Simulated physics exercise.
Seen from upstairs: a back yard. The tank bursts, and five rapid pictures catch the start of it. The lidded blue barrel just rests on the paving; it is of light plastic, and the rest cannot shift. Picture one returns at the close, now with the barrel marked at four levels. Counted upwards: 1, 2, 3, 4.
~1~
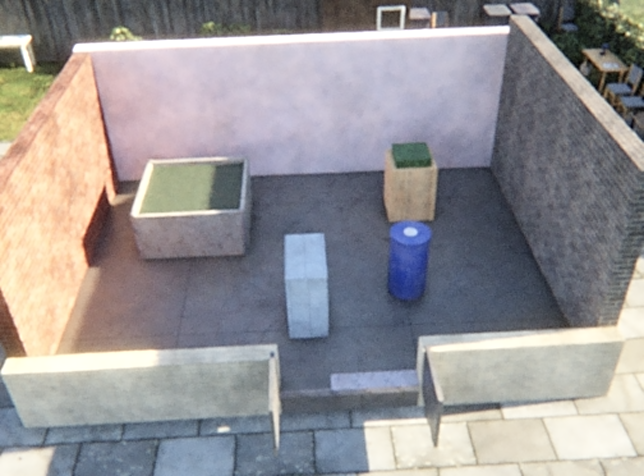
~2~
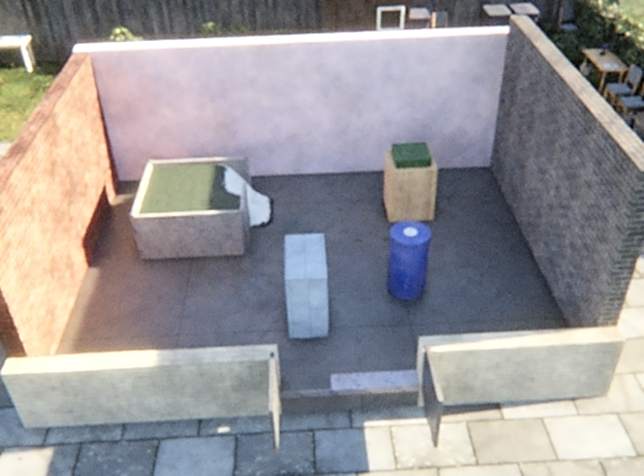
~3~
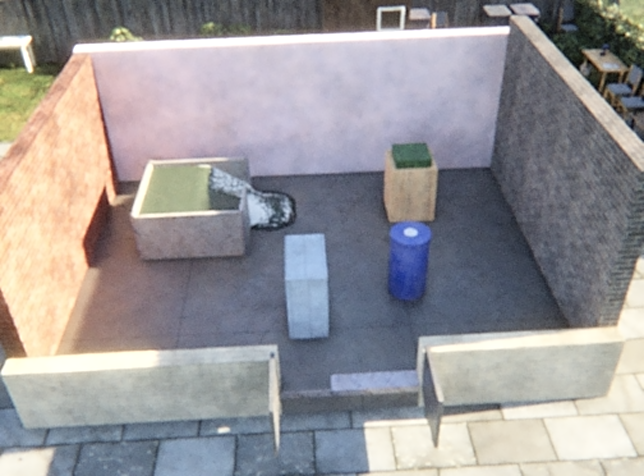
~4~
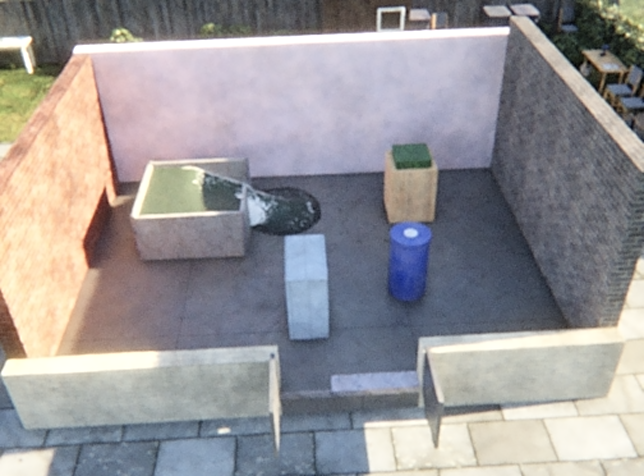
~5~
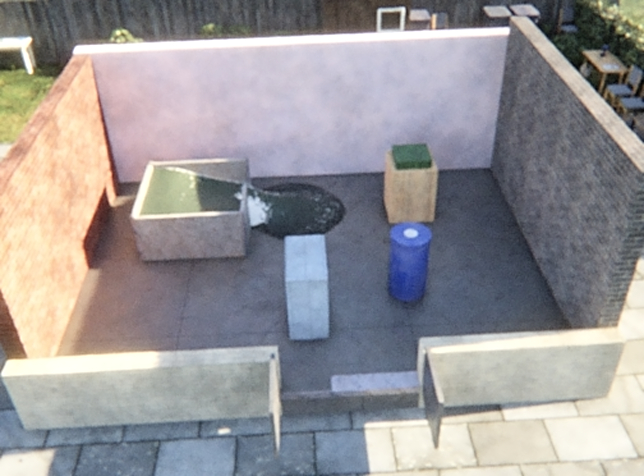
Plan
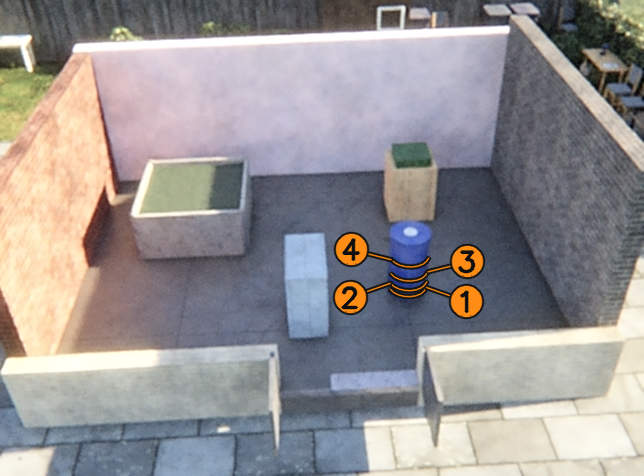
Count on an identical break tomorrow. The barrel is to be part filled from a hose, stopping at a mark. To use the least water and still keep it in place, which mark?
1.
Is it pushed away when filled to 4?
No, not at all.
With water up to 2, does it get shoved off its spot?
No, that is safe.
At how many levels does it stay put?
All of them.
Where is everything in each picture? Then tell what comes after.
Lid of the blue barrel at (410, 232); tank full, its middle at (194, 189); open gate at (348, 344).
Water covers 1 % of the ground, mostly out of sight from here.
Water covers 2 % of the ground and is seen nearest the barrel at (290, 200).
Water covers 4 % of the ground and is seen nearest the barrel at (305, 199).
Lid of the blue barrel at (410, 234); water covers 7 % of the ground and is seen nearest the barrel at (333, 198).
On the marked copy, 1 at (410, 296); 2 at (410, 290); 3 at (411, 281); 4 at (412, 266); from the bottom up 1, 2, 3, 4.
With 1, it does not move.
With 2, it does not move.
With 3, it does not move.
With 4, it does not move.
